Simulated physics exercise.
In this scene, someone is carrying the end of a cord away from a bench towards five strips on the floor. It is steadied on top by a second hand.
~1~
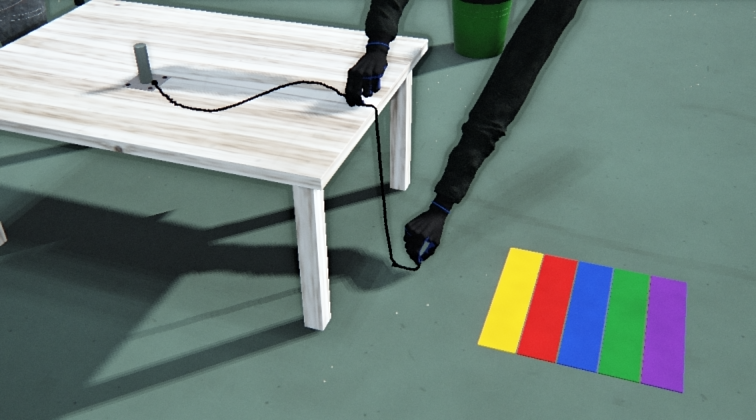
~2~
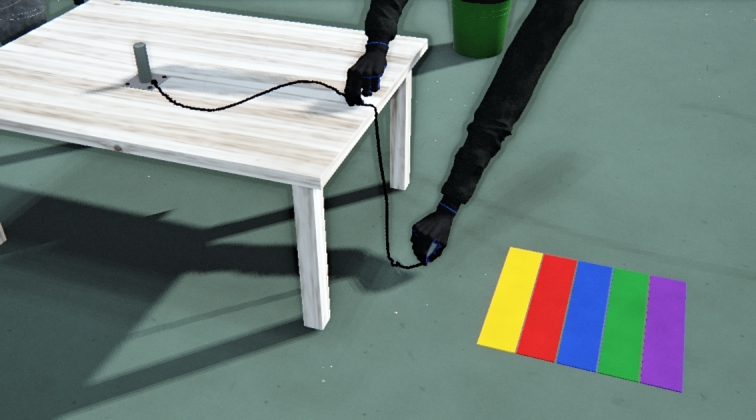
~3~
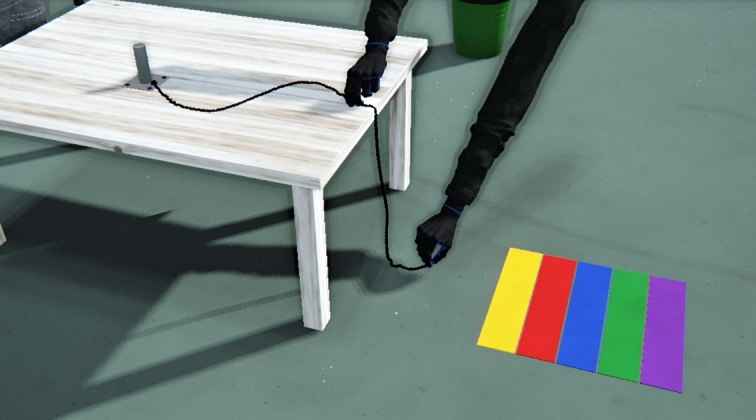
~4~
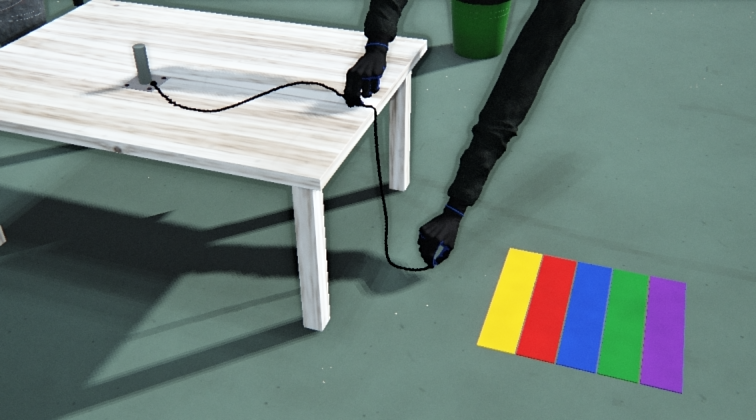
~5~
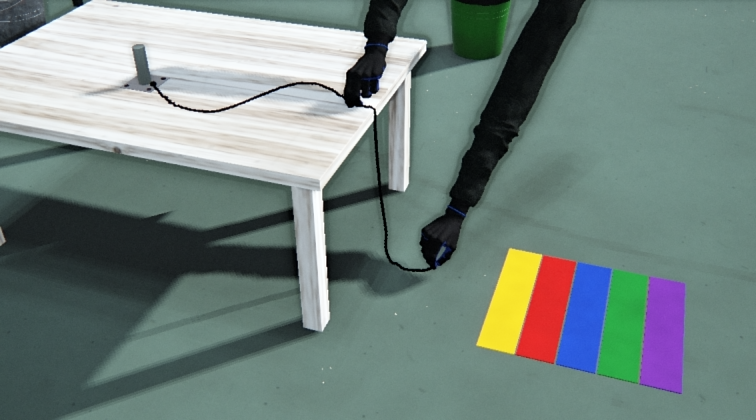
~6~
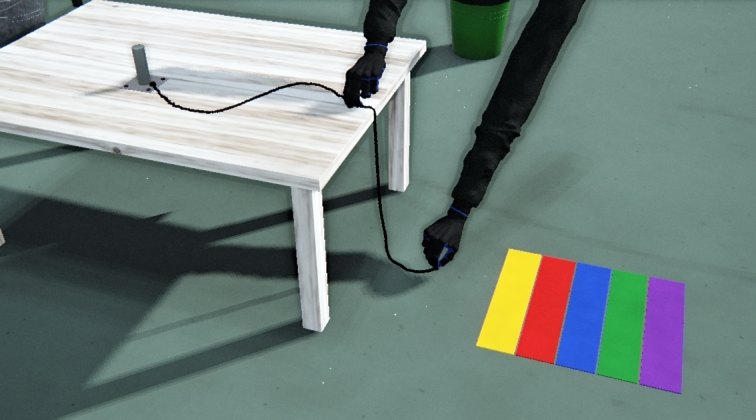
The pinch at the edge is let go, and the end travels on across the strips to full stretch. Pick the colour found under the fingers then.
Green is under them.
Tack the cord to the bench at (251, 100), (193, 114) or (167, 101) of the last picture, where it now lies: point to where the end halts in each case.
That would be (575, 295) for the first, (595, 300) for the second and (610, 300) for the third.
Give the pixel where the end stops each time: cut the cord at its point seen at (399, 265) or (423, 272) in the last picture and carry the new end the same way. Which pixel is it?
Try 1: (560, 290); try 2: (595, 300).
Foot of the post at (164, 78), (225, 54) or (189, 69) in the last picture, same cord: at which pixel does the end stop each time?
In order, the pixels are (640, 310), (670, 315) and (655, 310).
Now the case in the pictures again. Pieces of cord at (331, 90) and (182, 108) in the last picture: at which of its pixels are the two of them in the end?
(382, 122) and (219, 93).
Soon after, end near (545, 288); over red.
After that, end near (598, 299); over blue.
At the stop, end near (628, 305); over green. The green one.
